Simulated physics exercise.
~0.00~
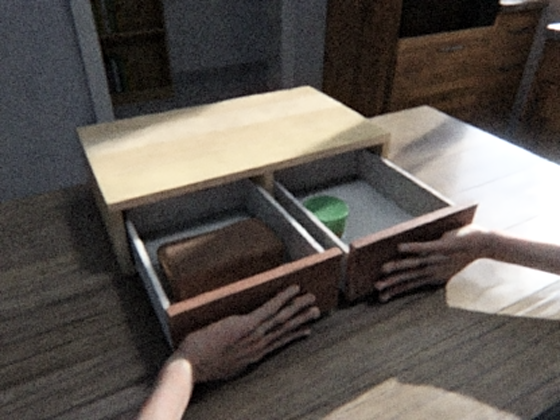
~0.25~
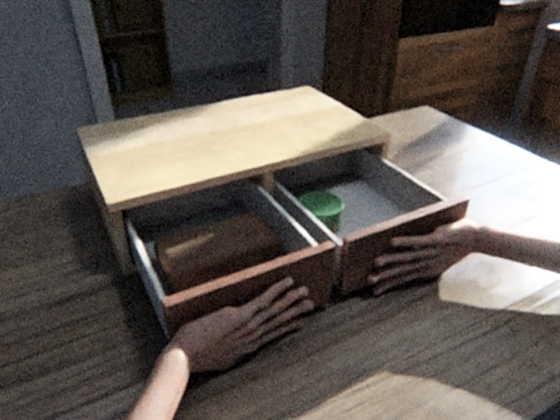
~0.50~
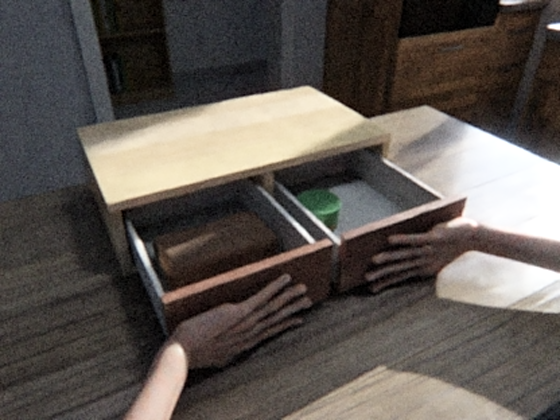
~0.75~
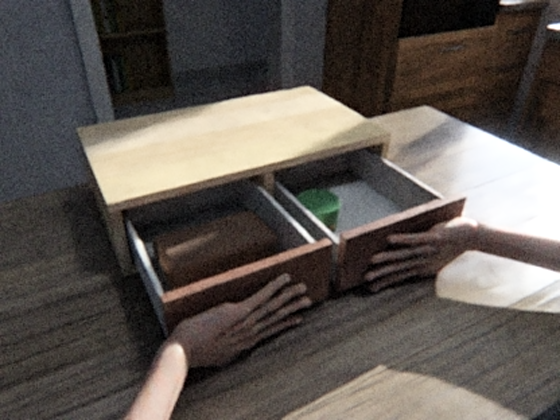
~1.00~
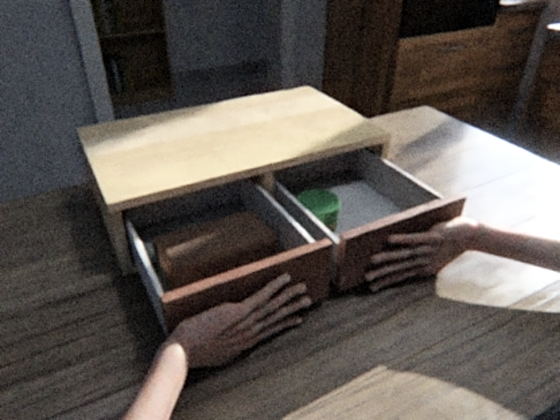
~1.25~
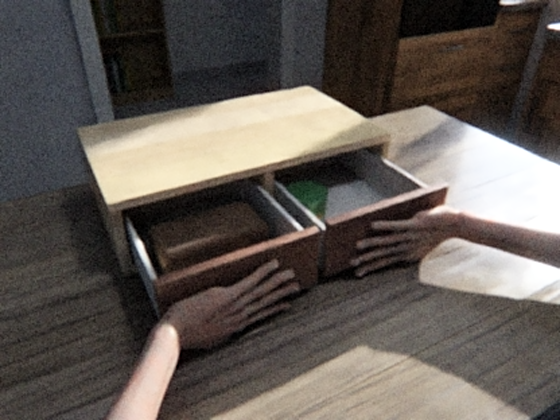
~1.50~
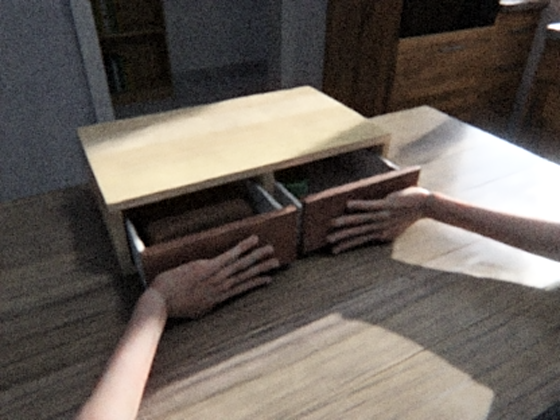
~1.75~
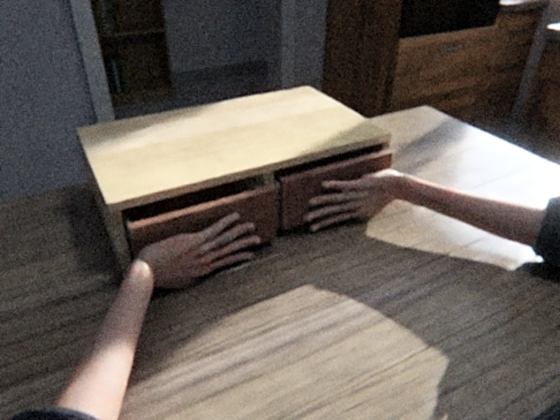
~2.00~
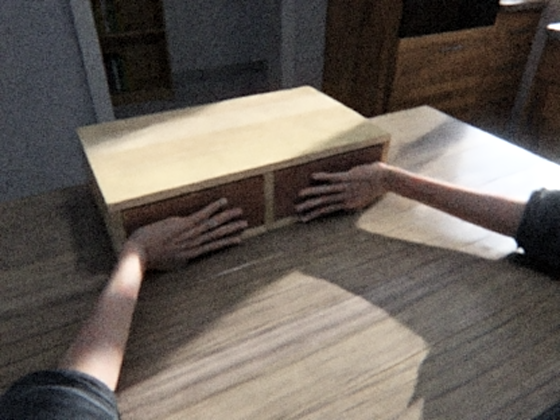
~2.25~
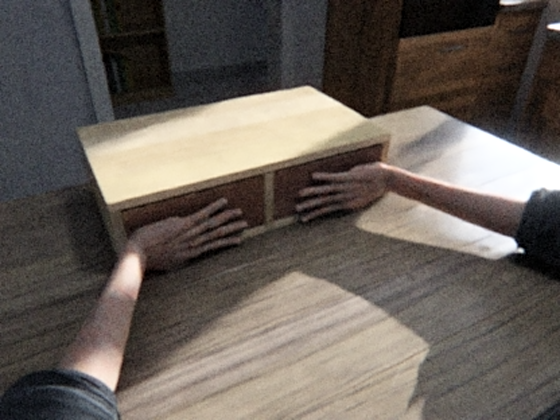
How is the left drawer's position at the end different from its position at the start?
At the start the left drawer is pulled well out of the chest with a brown object showing inside. By the end it has been pushed back, up and to the left, and sits fully shut.
